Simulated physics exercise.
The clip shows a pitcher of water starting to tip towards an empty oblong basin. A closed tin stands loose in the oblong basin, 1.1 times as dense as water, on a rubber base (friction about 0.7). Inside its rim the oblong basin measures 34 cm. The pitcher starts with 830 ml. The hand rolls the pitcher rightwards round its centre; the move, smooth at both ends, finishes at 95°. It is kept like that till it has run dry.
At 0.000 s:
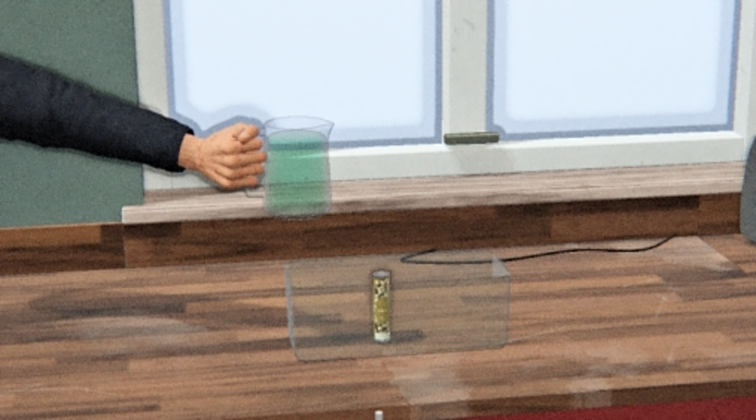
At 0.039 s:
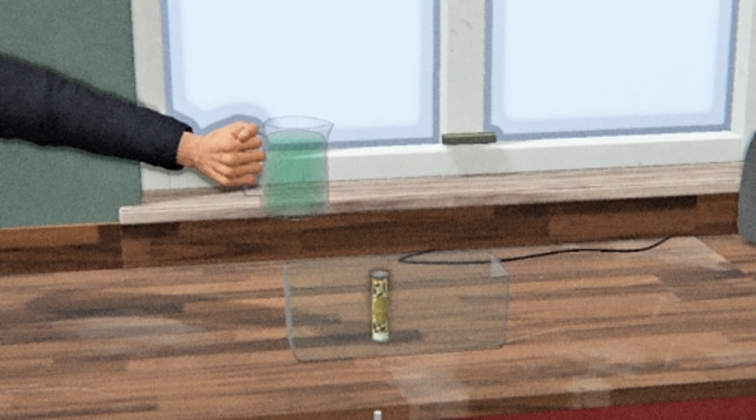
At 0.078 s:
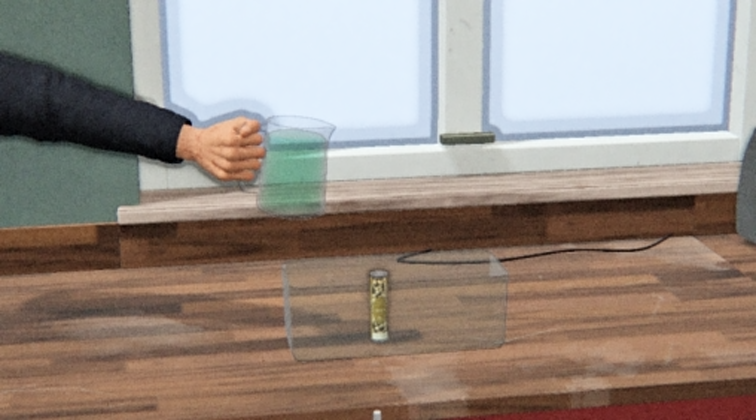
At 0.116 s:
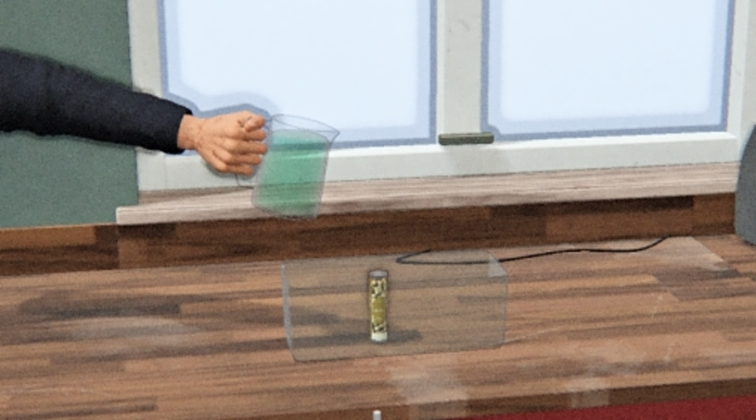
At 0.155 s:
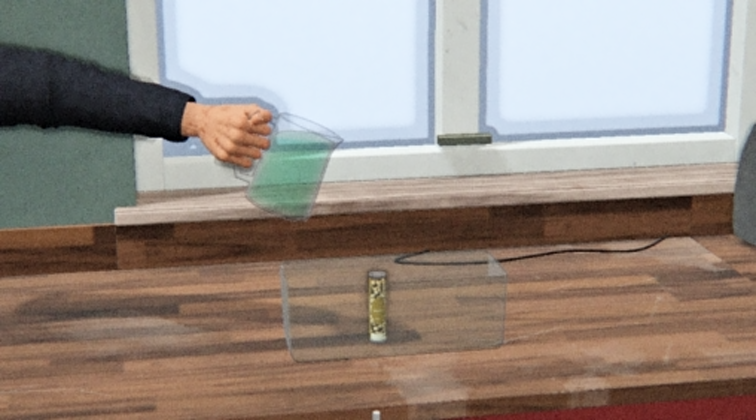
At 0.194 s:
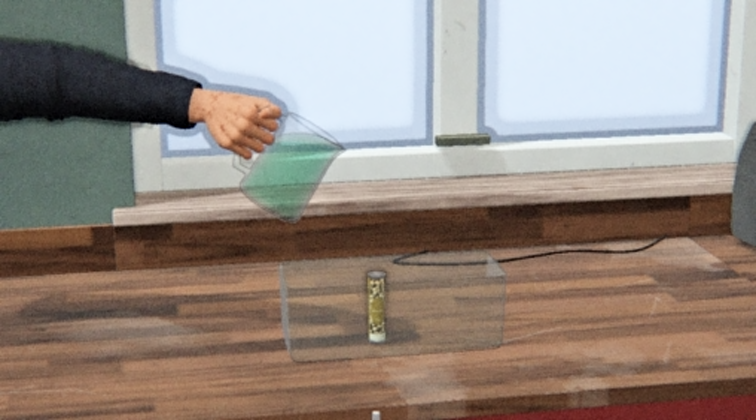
On a wooden counter by a window, a hand tilting a pitcher of green liquid rightwards above a clear basin holding a tin.
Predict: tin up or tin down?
It remains upright.
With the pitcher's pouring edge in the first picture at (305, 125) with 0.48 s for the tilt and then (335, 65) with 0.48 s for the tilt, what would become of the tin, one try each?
First it topples; then it keeps standing.
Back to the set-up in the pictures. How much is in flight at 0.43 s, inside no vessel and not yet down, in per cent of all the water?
Some 24 per cent.
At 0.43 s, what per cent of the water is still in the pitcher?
About 72 per cent.
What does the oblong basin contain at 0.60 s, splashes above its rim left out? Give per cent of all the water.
About 36 per cent.
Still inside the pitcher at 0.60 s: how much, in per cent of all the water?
Near 40 in a hundred.
Then, 0.43 s in, the tilt is 92° and 72 per cent is still to pour; the tin stands where it began.
Then, 0.60 s in, the tilt is 95° and 39 per cent is still to pour; the tin stands where it began.
Then, 0.78 s in, the tilt is 95° and 20 per cent is still to pour; the tin stands where it began.
Then, 0.98 s in, the tilt is 95° and 10 per cent is still to pour; the tin stands where it began.
Finally, the tin stands where it began.
